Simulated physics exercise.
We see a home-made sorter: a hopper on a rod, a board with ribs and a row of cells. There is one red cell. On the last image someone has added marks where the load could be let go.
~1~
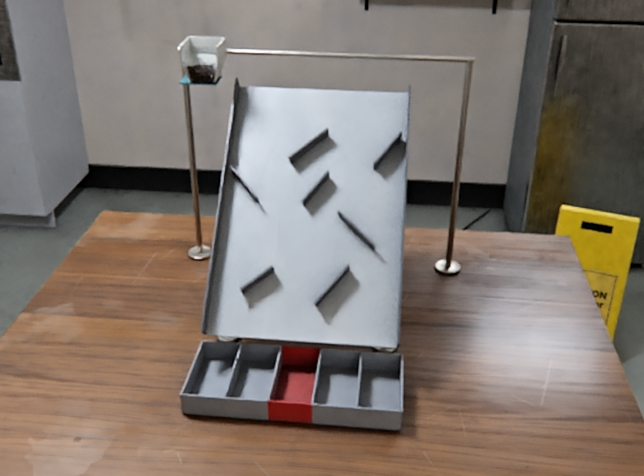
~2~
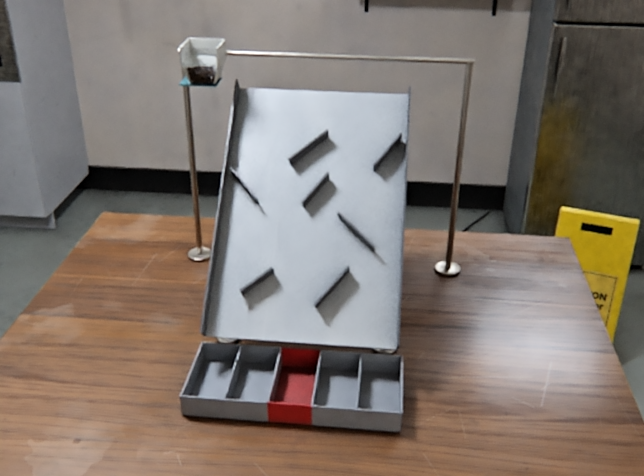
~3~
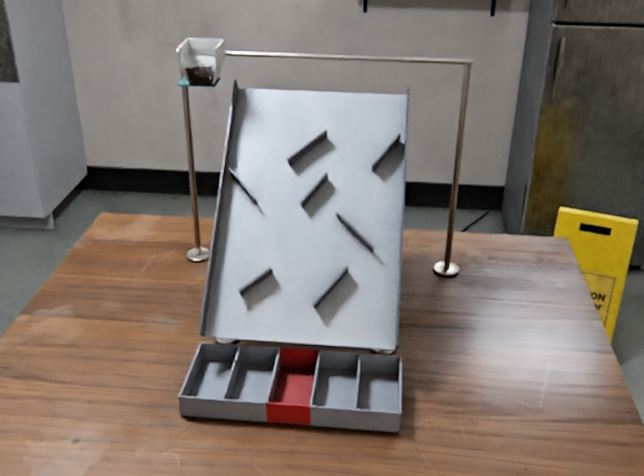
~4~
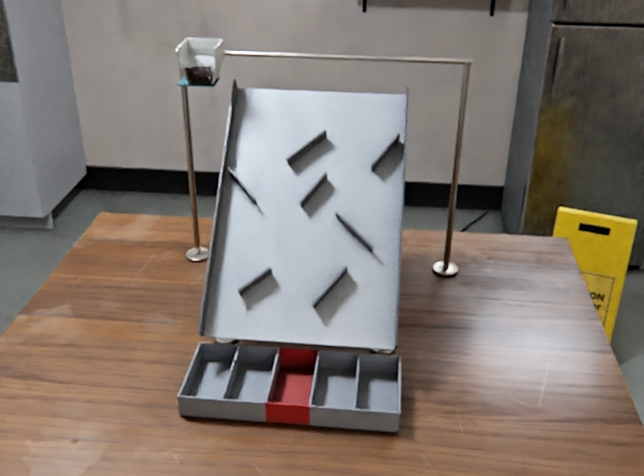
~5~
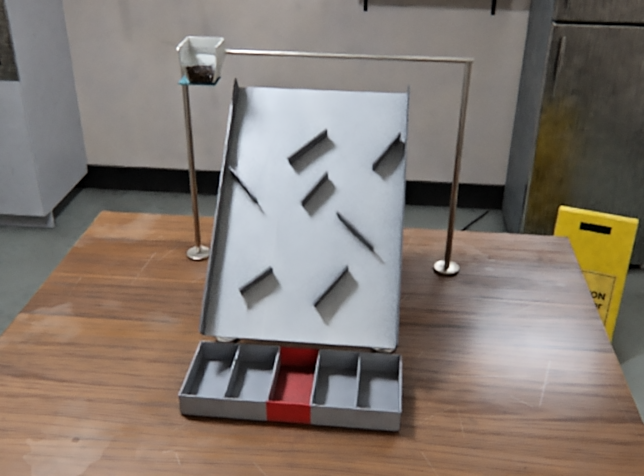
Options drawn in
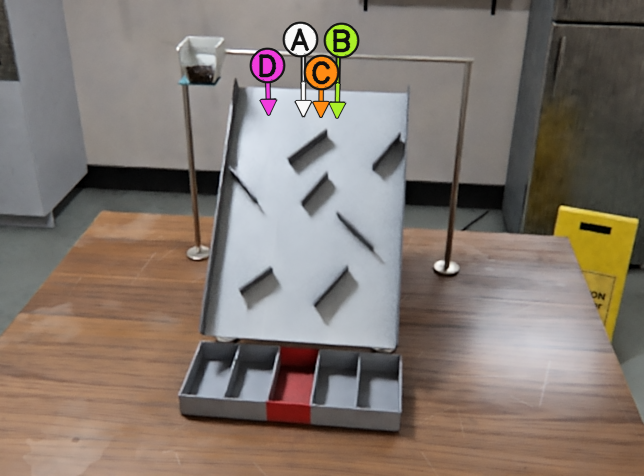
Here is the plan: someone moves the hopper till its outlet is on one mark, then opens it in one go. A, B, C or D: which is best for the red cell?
I would pick mark D.
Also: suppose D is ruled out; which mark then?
That would be A.
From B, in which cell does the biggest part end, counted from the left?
The fifth.
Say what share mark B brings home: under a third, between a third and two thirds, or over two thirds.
Mark B gives under a third.
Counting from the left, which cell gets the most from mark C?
It is the first one.
On the marked copy, mark A meets the board at (303, 110); mark B meets the board at (337, 112); mark C meets the board at (320, 111); mark D meets the board at (268, 109).
With A, about a quarter in the red cell, about two thirds in other cells, a small part held on the board.
With B, a small part in the red cell, most in other cells, a small part held on the board.
With C, a small part in the red cell, about two thirds in other cells, about a quarter held on the board.
With D, about half in the red cell, about a third in other cells, a small part held on the board.
